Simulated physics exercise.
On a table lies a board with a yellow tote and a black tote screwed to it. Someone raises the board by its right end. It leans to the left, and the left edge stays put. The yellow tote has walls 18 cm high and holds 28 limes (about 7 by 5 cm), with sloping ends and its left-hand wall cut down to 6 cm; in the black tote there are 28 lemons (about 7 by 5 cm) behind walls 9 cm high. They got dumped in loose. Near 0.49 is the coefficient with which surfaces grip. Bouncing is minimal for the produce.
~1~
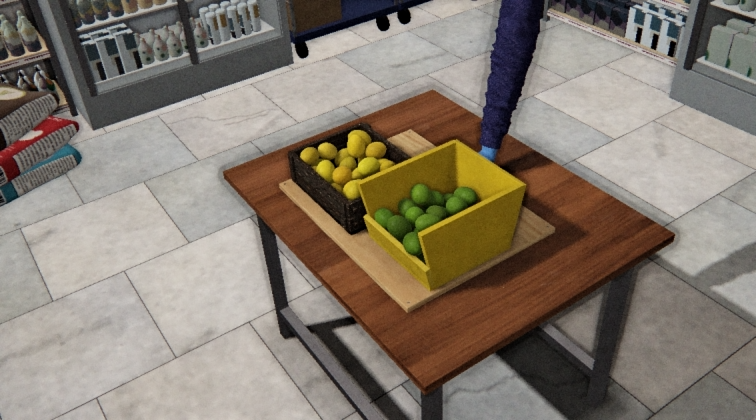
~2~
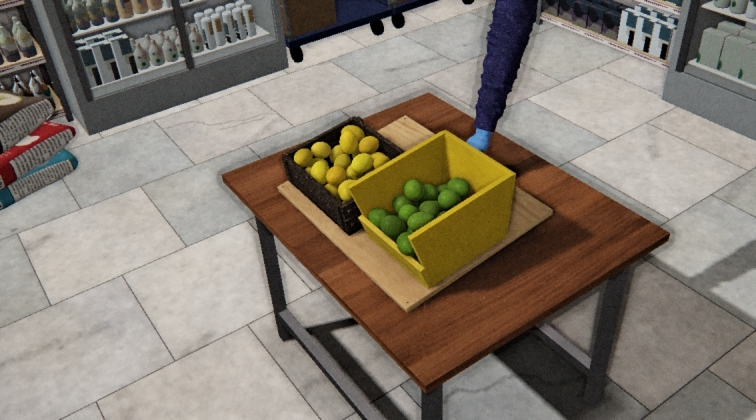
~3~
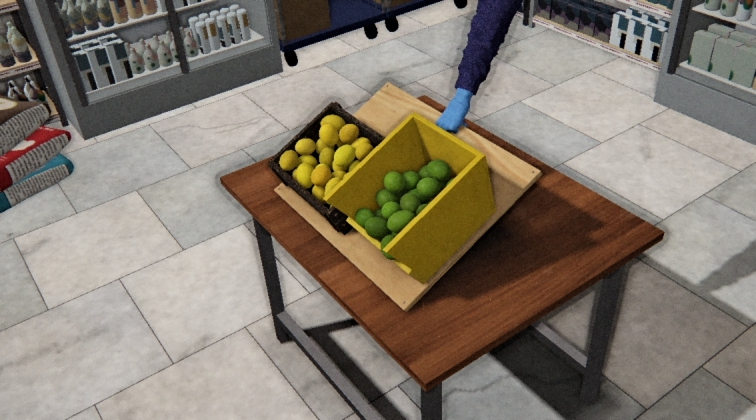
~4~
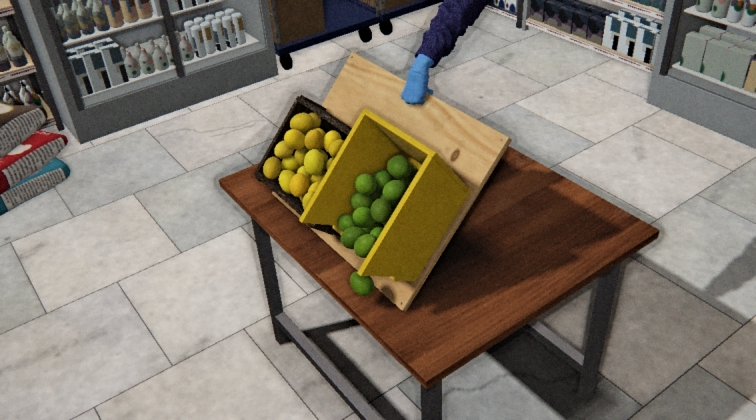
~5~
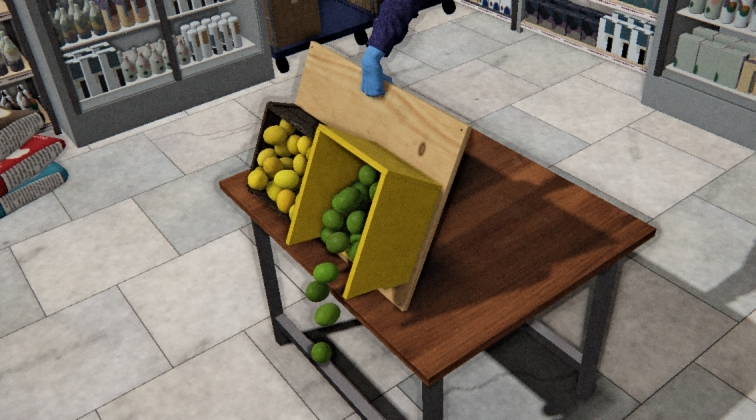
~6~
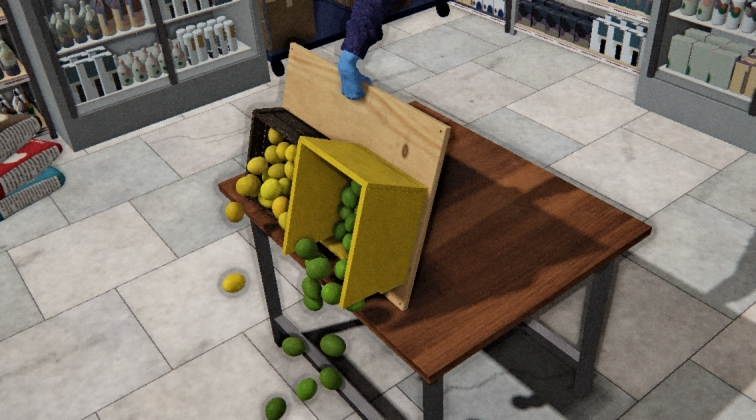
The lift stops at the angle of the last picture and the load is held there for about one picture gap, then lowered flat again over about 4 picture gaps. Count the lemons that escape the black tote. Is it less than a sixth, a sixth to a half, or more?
It spills one sixth to one half.
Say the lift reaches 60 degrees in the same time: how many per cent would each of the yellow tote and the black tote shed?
In that case the yellow tote sheds 50 %, while the black tote sheds 10 %.
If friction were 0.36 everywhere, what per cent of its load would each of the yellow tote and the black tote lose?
That would cost the yellow tote 50 and the black tote 10 per cent of the load.
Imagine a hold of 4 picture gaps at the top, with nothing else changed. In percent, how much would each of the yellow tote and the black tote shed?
That would cost yellow tote 80 per cent of its load and black tote 20 per cent.
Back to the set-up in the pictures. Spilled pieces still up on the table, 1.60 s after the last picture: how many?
Near 1, give or take.
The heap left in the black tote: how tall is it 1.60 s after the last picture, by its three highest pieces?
10 cm or thereabouts.
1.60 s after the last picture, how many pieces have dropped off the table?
Estimate - about 25 in total.
Then, 0.26 s after the last picture, tilt 72°; the yellow tote is down by 15 of 28 and the black tote is down by 6 of 28.
Then, 0.58 s after the last picture, tilt 39°; the yellow tote is down by 18 of 28 and the black tote is down by 6 of 28.
Then, 1.02 s after the last picture, tilt 0°; the yellow tote is down by 19 of 28 and the black tote is down by 7 of 28.
When it is over (1.60 s after the last picture), the yellow tote is down by 19 of 28 and the black tote is down by 7 of 28. Asked share, 7 of 28, 25 per cent.
